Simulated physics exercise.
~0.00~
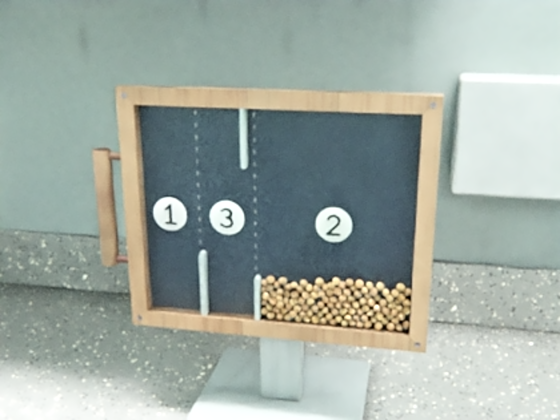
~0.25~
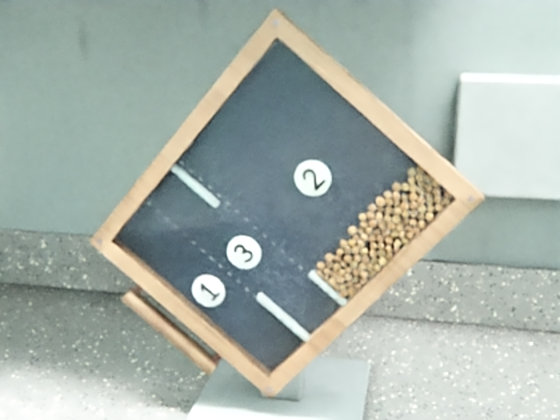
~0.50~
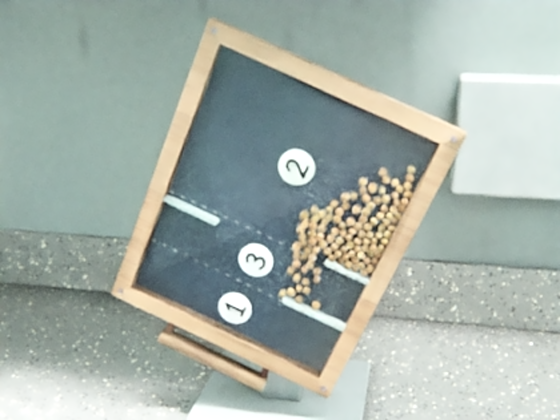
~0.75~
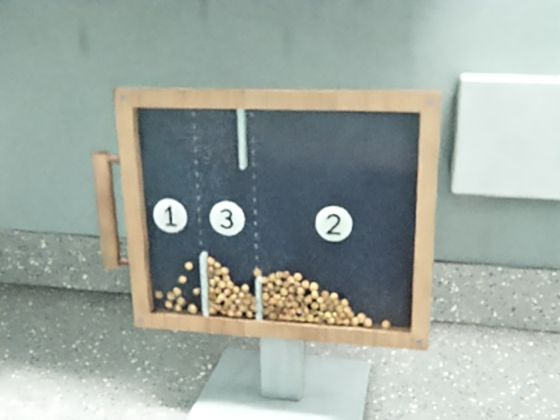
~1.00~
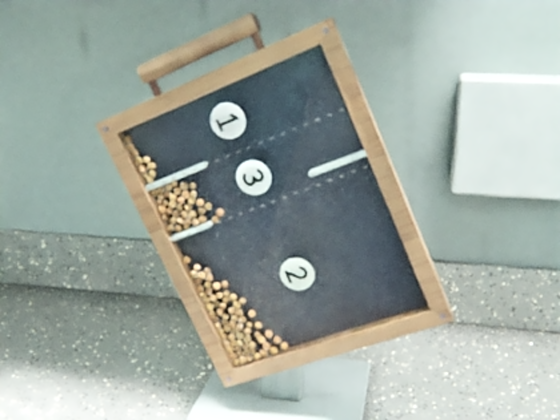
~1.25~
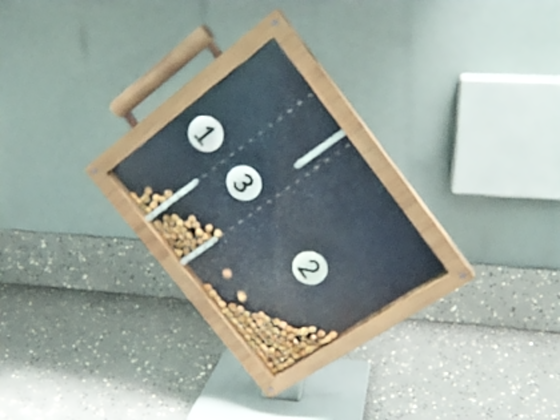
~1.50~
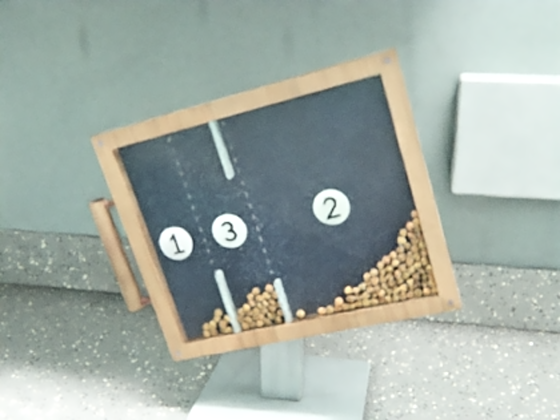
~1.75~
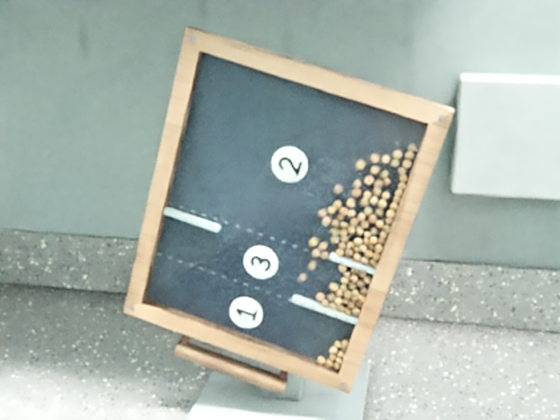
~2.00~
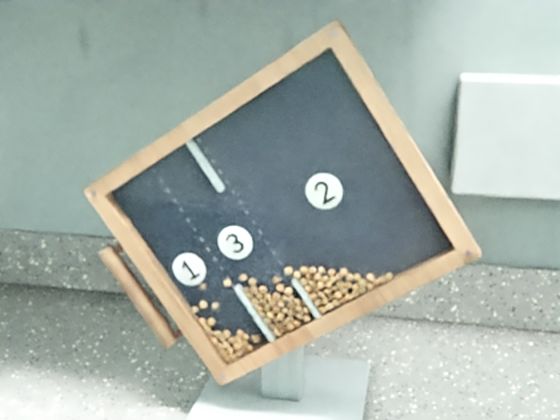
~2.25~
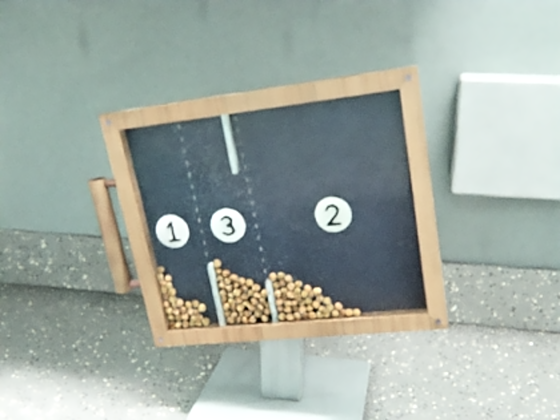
Wooden beads tumble inside a framed case as it tilts back and forth, ending spread across all three numbered strips.
